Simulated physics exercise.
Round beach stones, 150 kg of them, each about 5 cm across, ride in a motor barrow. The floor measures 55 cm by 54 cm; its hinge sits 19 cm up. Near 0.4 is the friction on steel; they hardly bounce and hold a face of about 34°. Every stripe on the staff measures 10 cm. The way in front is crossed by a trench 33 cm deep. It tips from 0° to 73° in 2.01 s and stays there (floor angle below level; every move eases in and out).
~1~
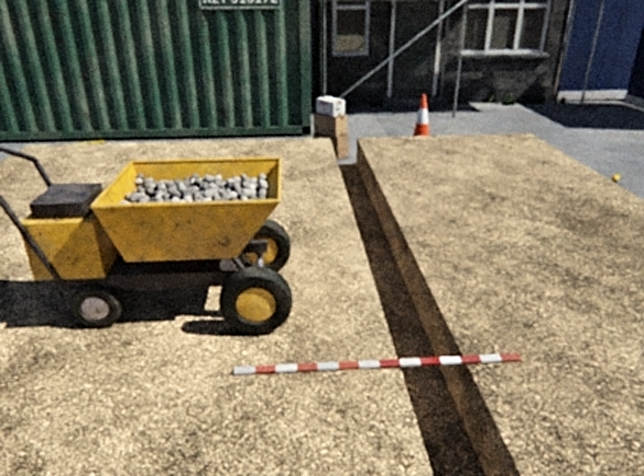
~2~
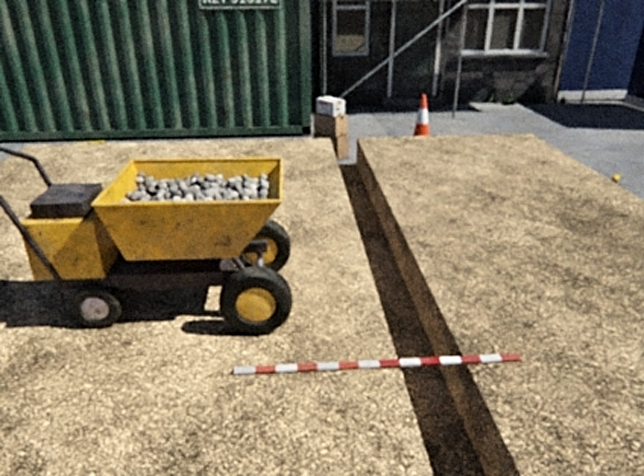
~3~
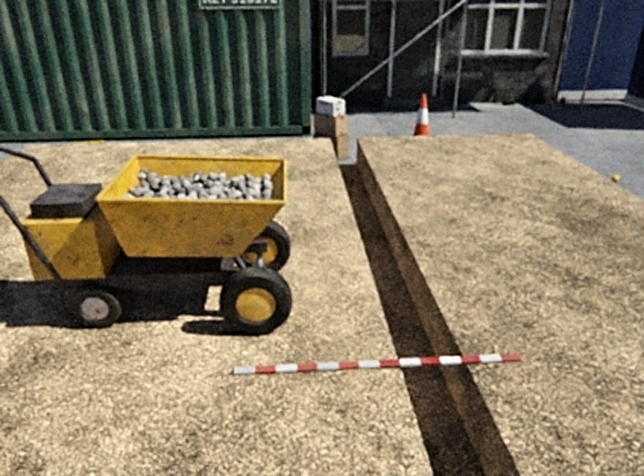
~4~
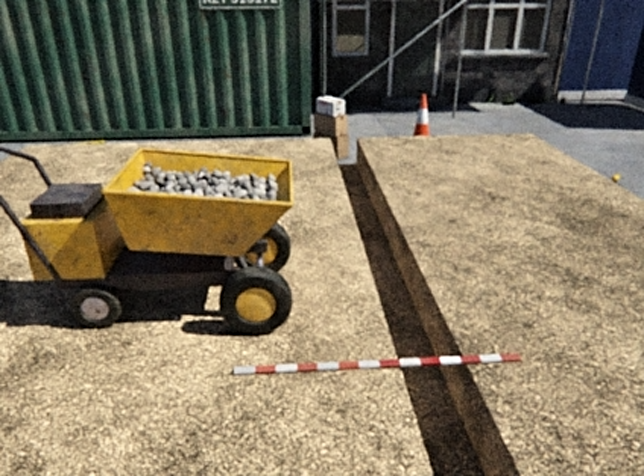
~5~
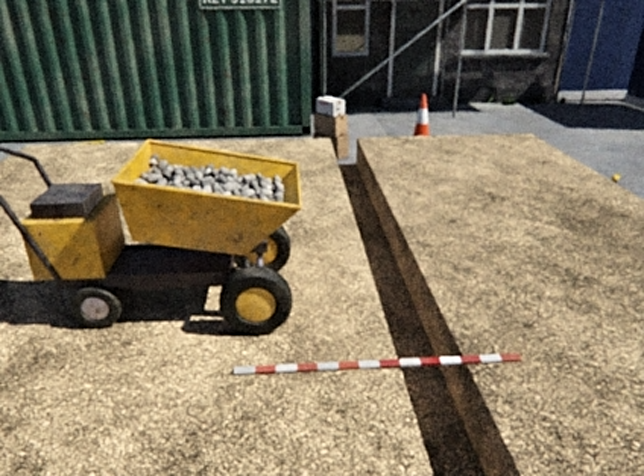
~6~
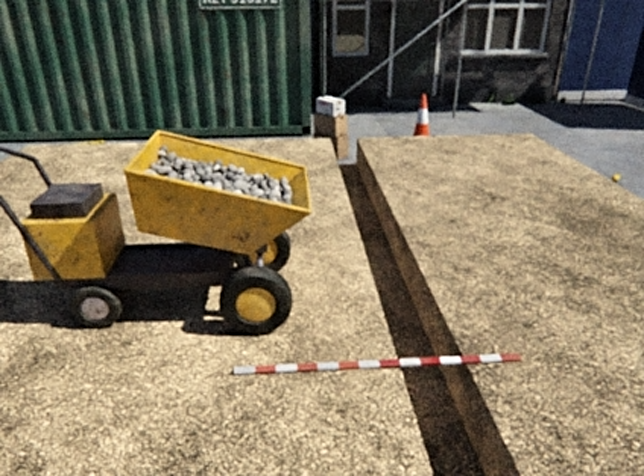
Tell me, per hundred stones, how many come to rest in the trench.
99 per hundred.
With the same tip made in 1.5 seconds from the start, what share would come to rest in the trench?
Expected share: Around 100%.
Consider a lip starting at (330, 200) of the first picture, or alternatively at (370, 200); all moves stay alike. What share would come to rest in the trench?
Some 60 and some 20 per cent, in that order.
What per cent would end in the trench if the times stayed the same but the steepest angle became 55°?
Trench share: Approx. 45%.
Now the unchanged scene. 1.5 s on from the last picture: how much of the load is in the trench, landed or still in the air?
Some 60 per cent.
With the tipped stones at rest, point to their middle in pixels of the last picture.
Roughly at pixel (403, 325).
Then, 0.9 s after the last picture the floor is at 62°, 97 % in the skip, 2 % short of the trench, 1 % in the trench; the foremost stones are at (389, 277).
Then, 1.5 s after the last picture the floor is at 73°, 35 % in the skip, 3 % short of the trench, 61 % in the trench; the foremost stones are at (435, 325).
Then, 1.9 s after the last picture the floor is at 73°, 13 % in the skip, 3 % short of the trench, 84 % in the trench; the foremost stones are at (438, 321).
Then, 3.8 s after the last picture the floor is at 73°, 0 % in the skip, 1 % short of the trench, 99 % in the trench; the foremost stones are at (434, 310).
